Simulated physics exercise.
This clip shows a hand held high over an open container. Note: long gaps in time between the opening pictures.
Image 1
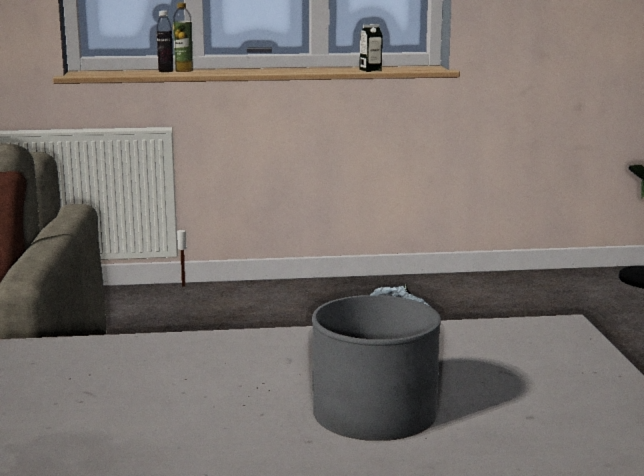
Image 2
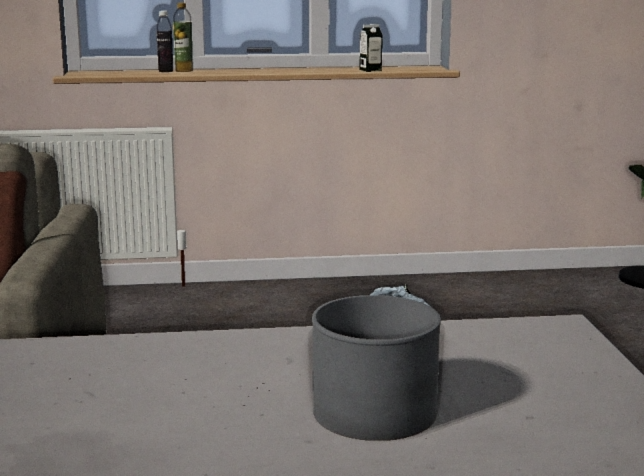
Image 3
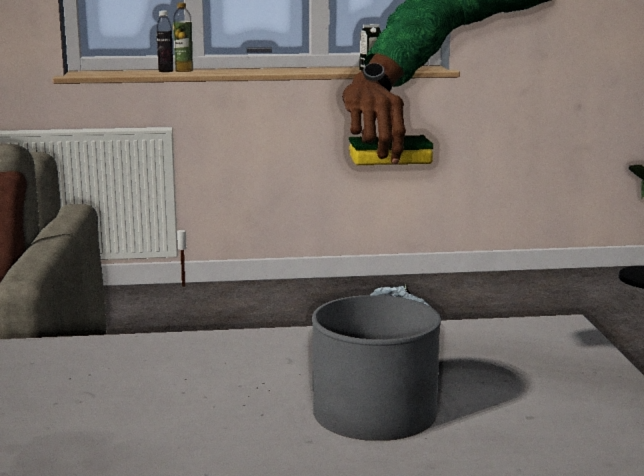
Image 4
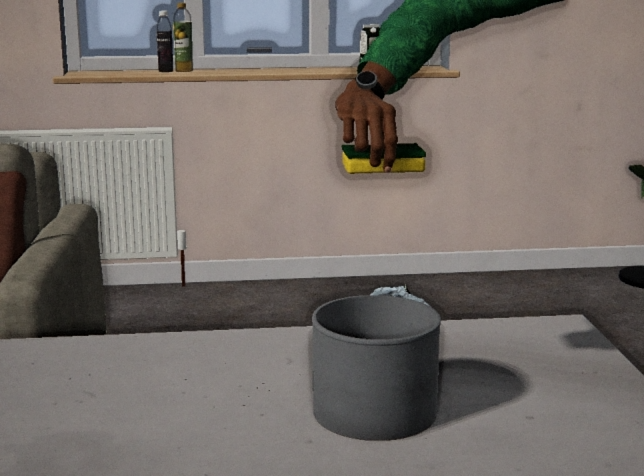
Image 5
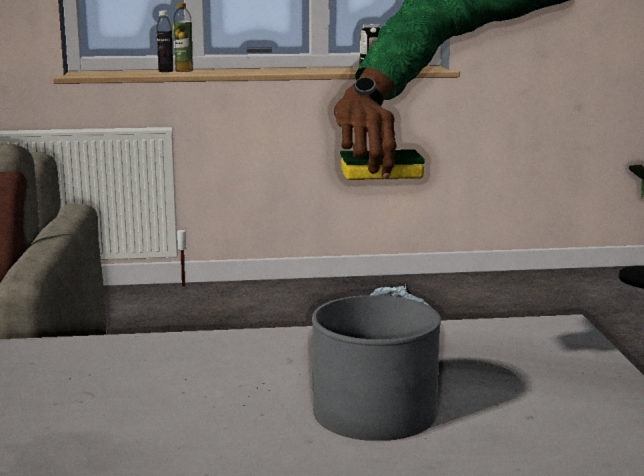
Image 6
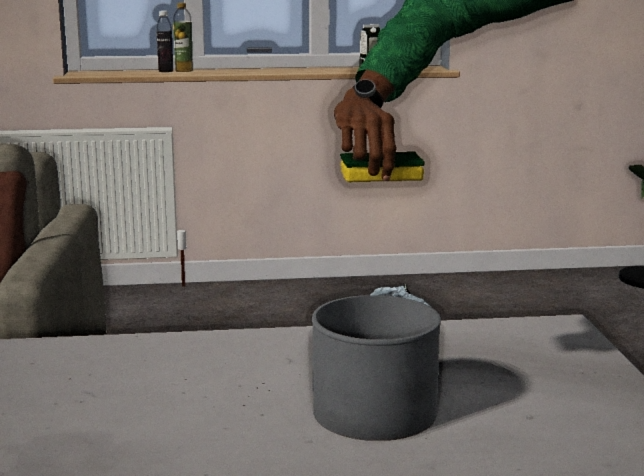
A hand in a green sleeve appeared above a grey pot on a table, holding a yellow sponge, then lowered it slightly, shifted a little left, and kept it gripped in the air.
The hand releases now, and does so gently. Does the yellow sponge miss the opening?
No: Result: A hit.
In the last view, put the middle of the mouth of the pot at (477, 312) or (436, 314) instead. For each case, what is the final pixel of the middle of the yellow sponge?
First option: Roughly (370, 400); second option: Roughly (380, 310).
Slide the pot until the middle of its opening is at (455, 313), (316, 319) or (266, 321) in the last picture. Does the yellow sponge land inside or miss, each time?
The first time it drops outside, the second time it drops outside, the third time it drops outside.
Then, 0.22 s later than the last frame, yellow sponge dropping near (380, 271).
When it is over, the yellow sponge drops into the container, near (378, 398).
